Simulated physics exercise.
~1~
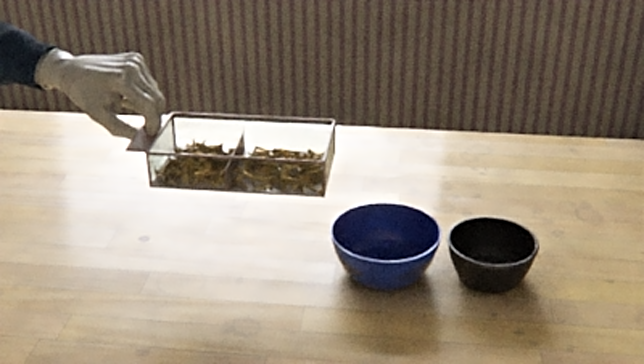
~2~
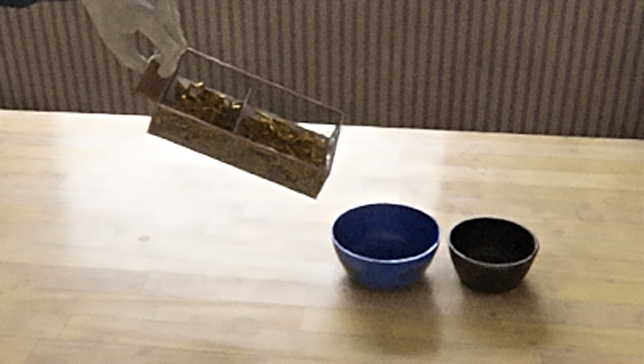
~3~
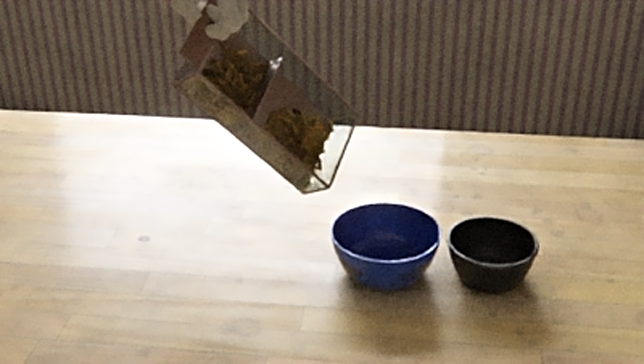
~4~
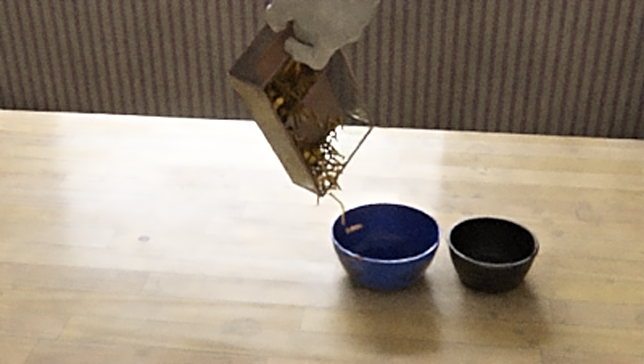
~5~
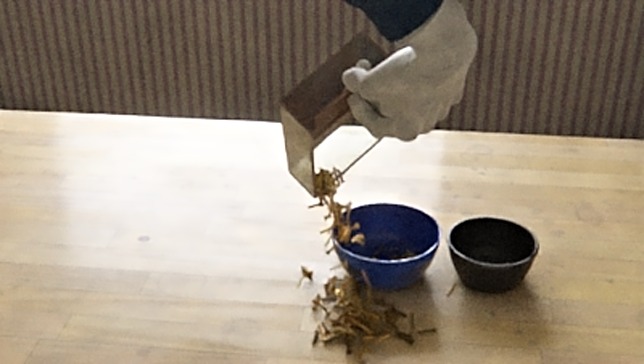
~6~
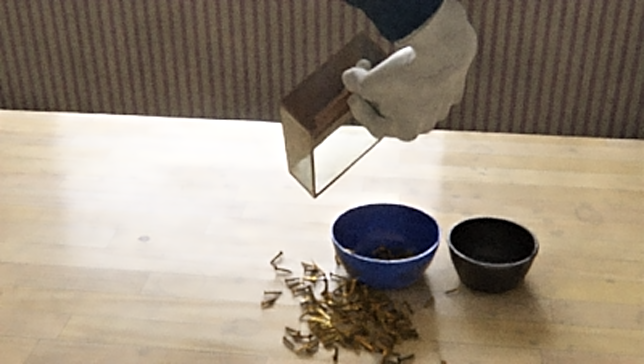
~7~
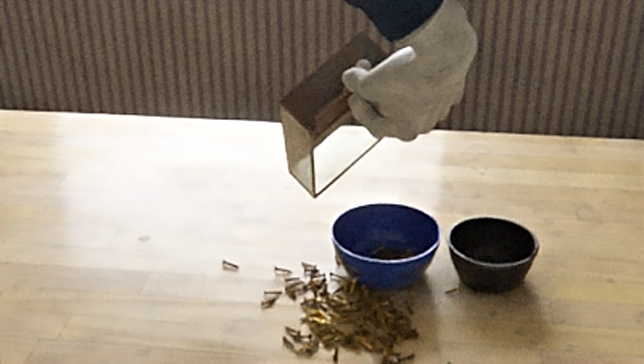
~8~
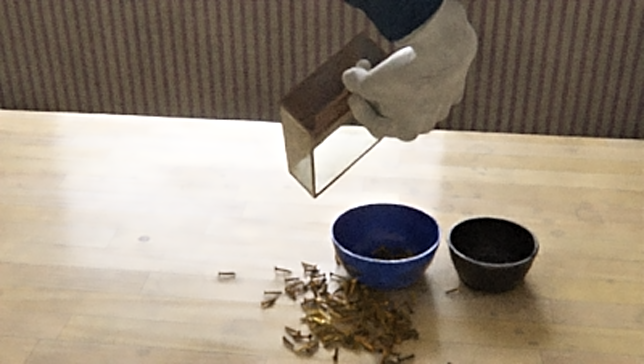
Gloved hand moving a clear divided box right and tipping out brass-coloured screws, most scattering on the table, some in a blue bowl.
